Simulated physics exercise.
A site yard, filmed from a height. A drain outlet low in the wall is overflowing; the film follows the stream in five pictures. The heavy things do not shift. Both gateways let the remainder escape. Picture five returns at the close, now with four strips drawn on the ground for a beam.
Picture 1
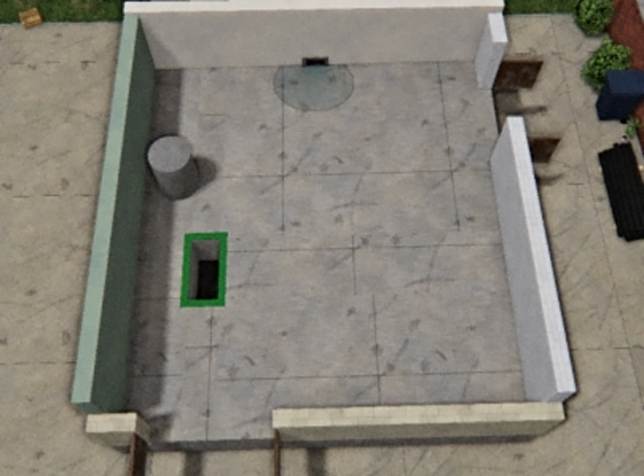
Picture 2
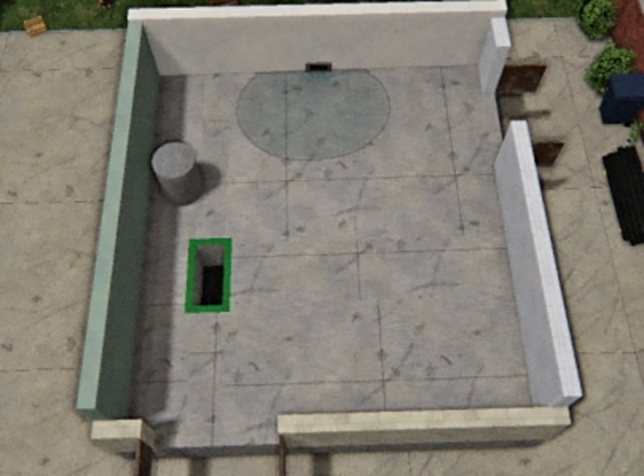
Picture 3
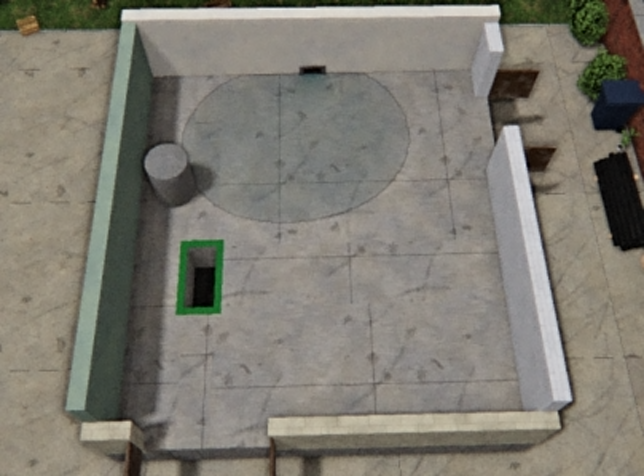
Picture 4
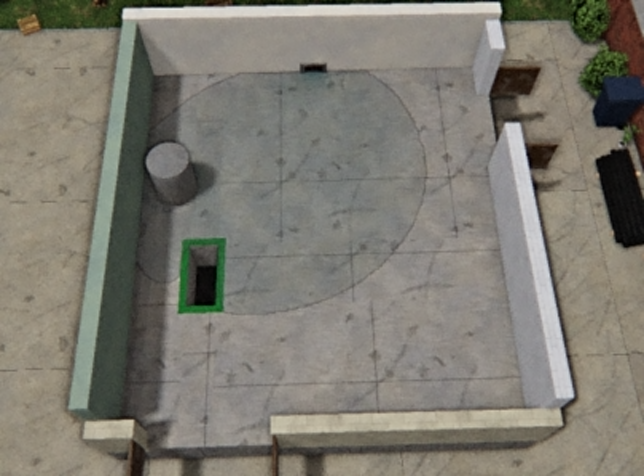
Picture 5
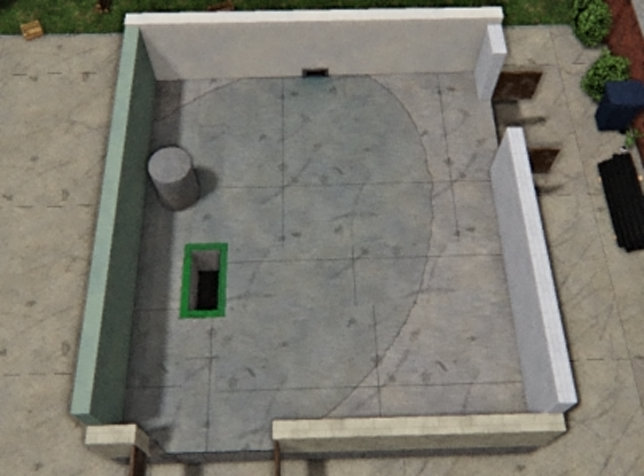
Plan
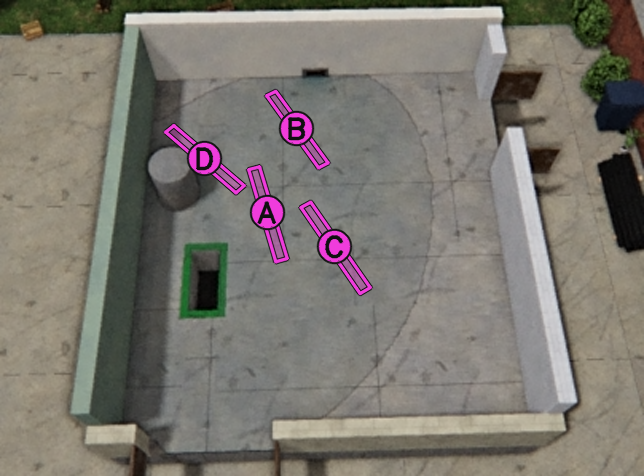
A thin sheet of water spreads from a small dark outfall in the far wall across the grey floor of a walled yard, seen from high above. A grey cylinder stands by the green left wall, near a green-rimmed drain, with white walls at right and gaps at right and front. The rounded edge widens toward the viewer, passes the cylinder, reaches the drain and wets the left side while the view shifts slightly.
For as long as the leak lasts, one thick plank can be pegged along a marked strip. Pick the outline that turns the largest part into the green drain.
I would pick spot C.
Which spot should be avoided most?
B.
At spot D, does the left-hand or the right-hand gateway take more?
The left gate.
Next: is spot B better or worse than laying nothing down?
It is worse.
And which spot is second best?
Spot D.
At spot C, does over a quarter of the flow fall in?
Yes, it does.
In magenta, A from (254, 168) to (281, 260); B from (271, 93) to (323, 165); C from (305, 204) to (365, 290); D from (169, 128) to (240, 189).
With A, about 16 % of the stream goes into the green drain, about 84 % out by the gates.
With B, about 8 % of the stream goes into the green drain, about 92 % out by the gates.
With C, about 33 % of the stream goes into the green drain, about 67 % out by the gates.
With D, about 21 % of the stream goes into the green drain, about 79 % out by the gates.
